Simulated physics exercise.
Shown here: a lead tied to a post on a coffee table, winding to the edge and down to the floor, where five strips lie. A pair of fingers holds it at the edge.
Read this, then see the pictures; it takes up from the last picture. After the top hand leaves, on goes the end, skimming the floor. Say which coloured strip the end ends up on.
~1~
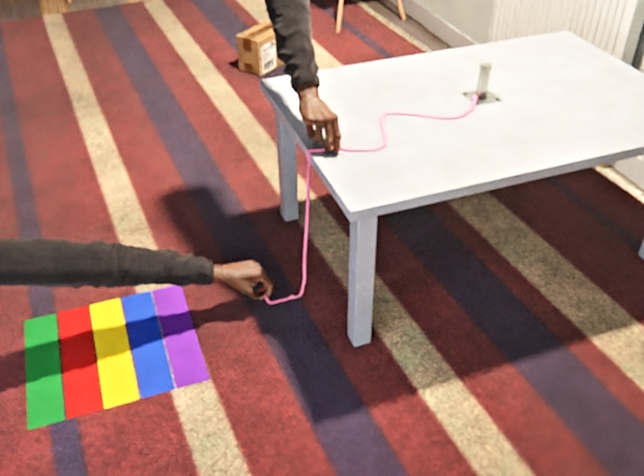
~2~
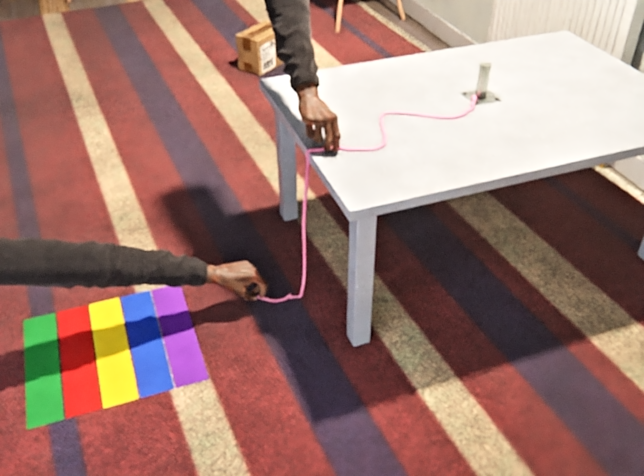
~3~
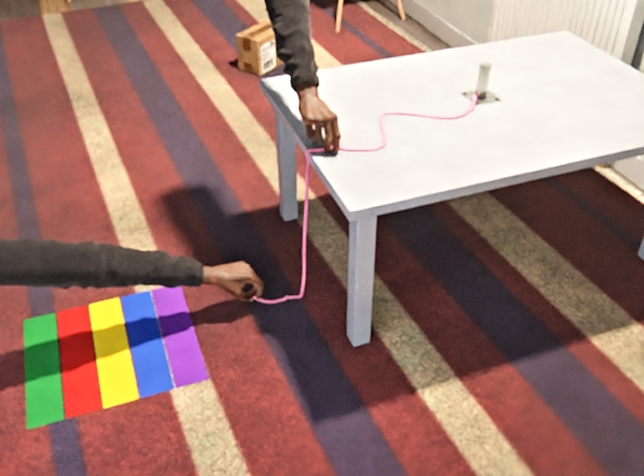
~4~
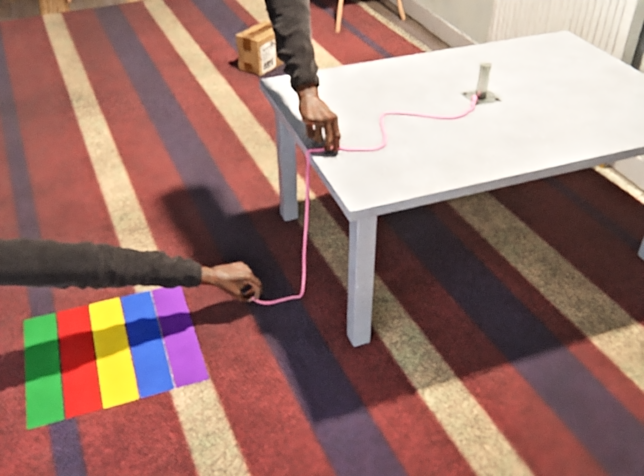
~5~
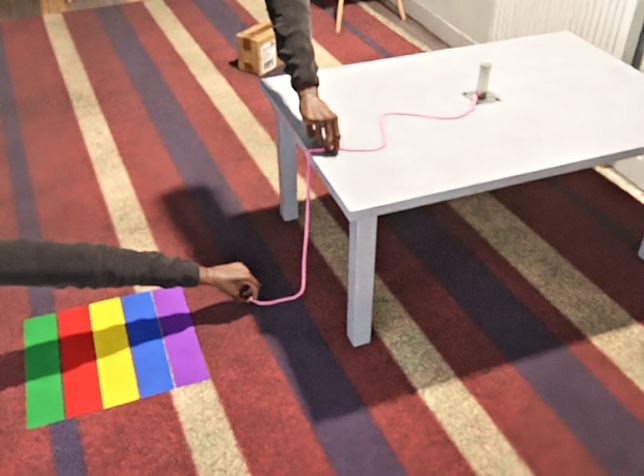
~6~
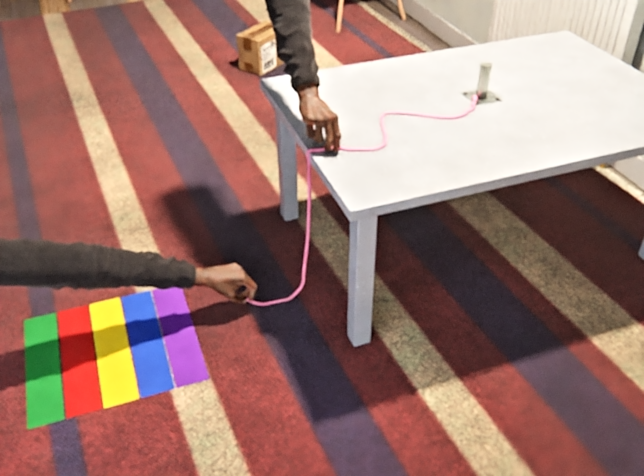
It ends up on the red strip.
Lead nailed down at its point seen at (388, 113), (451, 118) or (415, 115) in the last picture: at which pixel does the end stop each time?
First (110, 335), next (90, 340), last (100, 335).
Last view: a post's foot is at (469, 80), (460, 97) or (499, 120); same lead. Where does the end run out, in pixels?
Near (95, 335), (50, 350) and (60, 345).
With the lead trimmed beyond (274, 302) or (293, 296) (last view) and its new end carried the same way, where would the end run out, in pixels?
Roughly (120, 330), then roughly (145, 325).
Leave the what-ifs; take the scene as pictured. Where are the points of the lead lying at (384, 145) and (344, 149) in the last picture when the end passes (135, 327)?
Result - first point (316, 144), second point (300, 178).
Soon after, end near (135, 327); over blue.
After that, end near (96, 337); over yellow.
At the stop, end near (73, 343); over red. Over red.
